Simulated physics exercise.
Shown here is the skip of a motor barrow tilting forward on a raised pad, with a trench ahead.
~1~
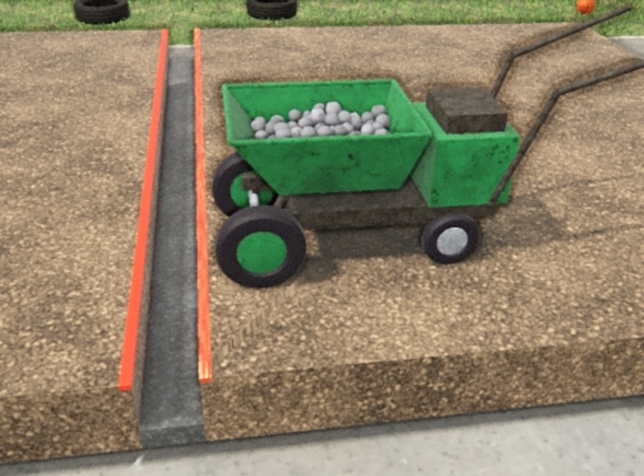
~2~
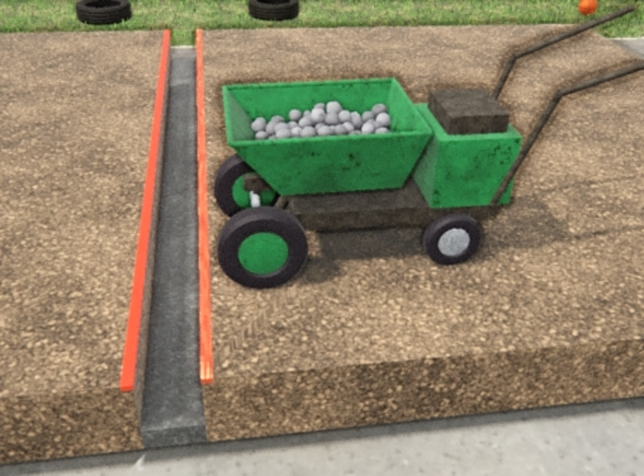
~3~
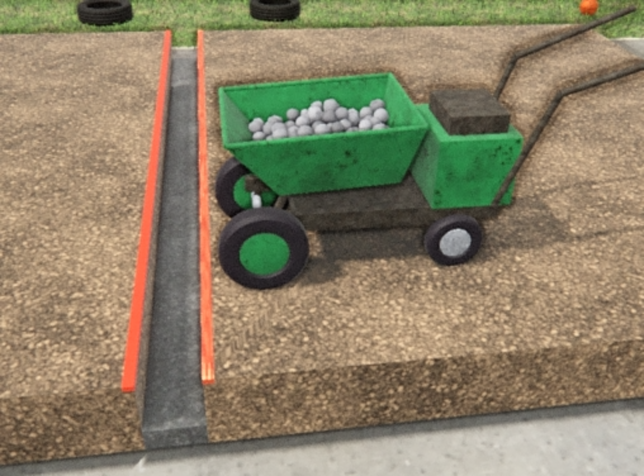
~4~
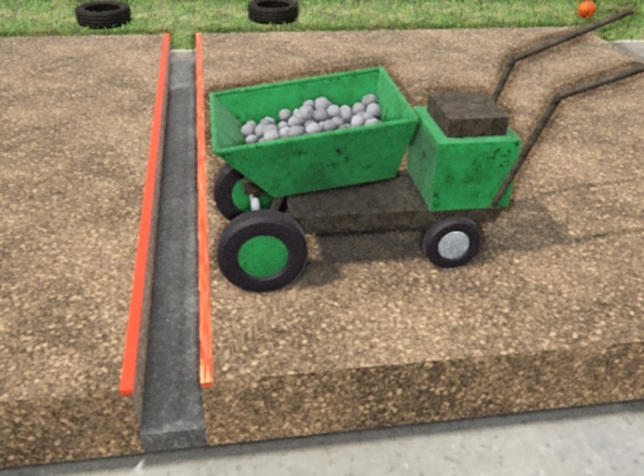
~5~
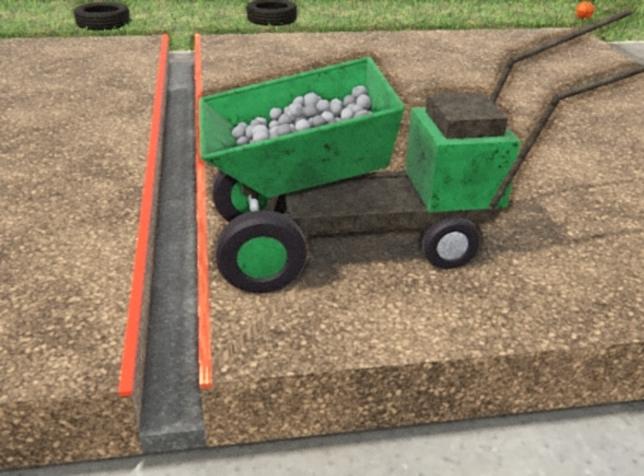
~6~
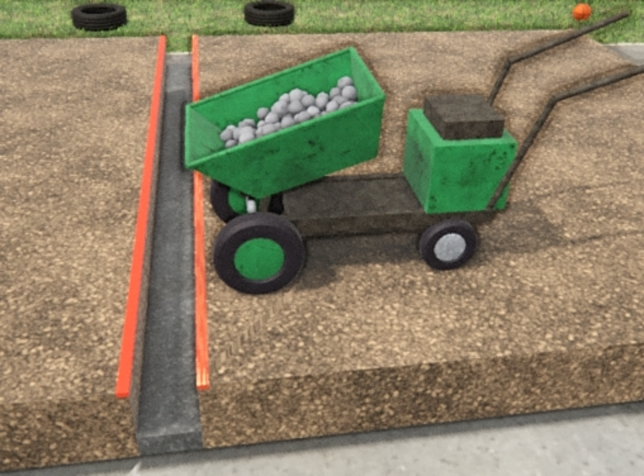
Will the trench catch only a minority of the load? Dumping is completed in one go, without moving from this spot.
Yes: The trench is going to take short of half of it.
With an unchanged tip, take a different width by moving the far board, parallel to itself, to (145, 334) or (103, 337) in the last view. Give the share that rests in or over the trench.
Well, it'd be something like 0 per cent the first time and 30 per cent the second.
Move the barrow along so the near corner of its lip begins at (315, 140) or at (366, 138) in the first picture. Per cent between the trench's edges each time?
Approximately 100 per cent and 60 per cent, in that order.
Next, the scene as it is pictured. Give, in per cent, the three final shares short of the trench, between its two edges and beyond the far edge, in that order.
Roughly: Short 0, between 10, beyond 90 per cent.
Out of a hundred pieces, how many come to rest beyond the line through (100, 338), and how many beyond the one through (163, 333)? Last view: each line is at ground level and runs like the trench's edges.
About 70 and 100 %.
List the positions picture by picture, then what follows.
In the first frame, lip of the skip at (231, 143), level; top of the load at (323, 134), round cobbles; first edge of the trench at (204, 322); far edge at (131, 328), the trench under half as wide as the skip, and about as deep as wide.
In the second frame, lip of the skip at (231, 145), level; top of the load at (324, 133).
In the third frame, lip of the skip at (226, 147), tipped barely; top of the load at (350, 139).
In the fourth frame, lip of the skip at (216, 153), tipped a little; top of the load at (343, 131).
In the fifth frame, lip of the skip at (203, 158), tipped a little; top of the load at (346, 126).
In the sixth frame, lip of the skip at (188, 166), tipped clearly; top of the load at (333, 109); first edge of the trench at (202, 329); far edge at (129, 335).
Soon after the last picture, skip tipped steeply; all in the skip.
A little later, skip tipped right over; about half in the skip; a stray few in or heaped over the trench; about half beyond it; a stray few falling.
Later still, skip tipped right over; a small part in or heaped over the trench; nearly all beyond it.
At rest, skip tipped right over; a small part in or heaped over the trench; nearly all beyond it.
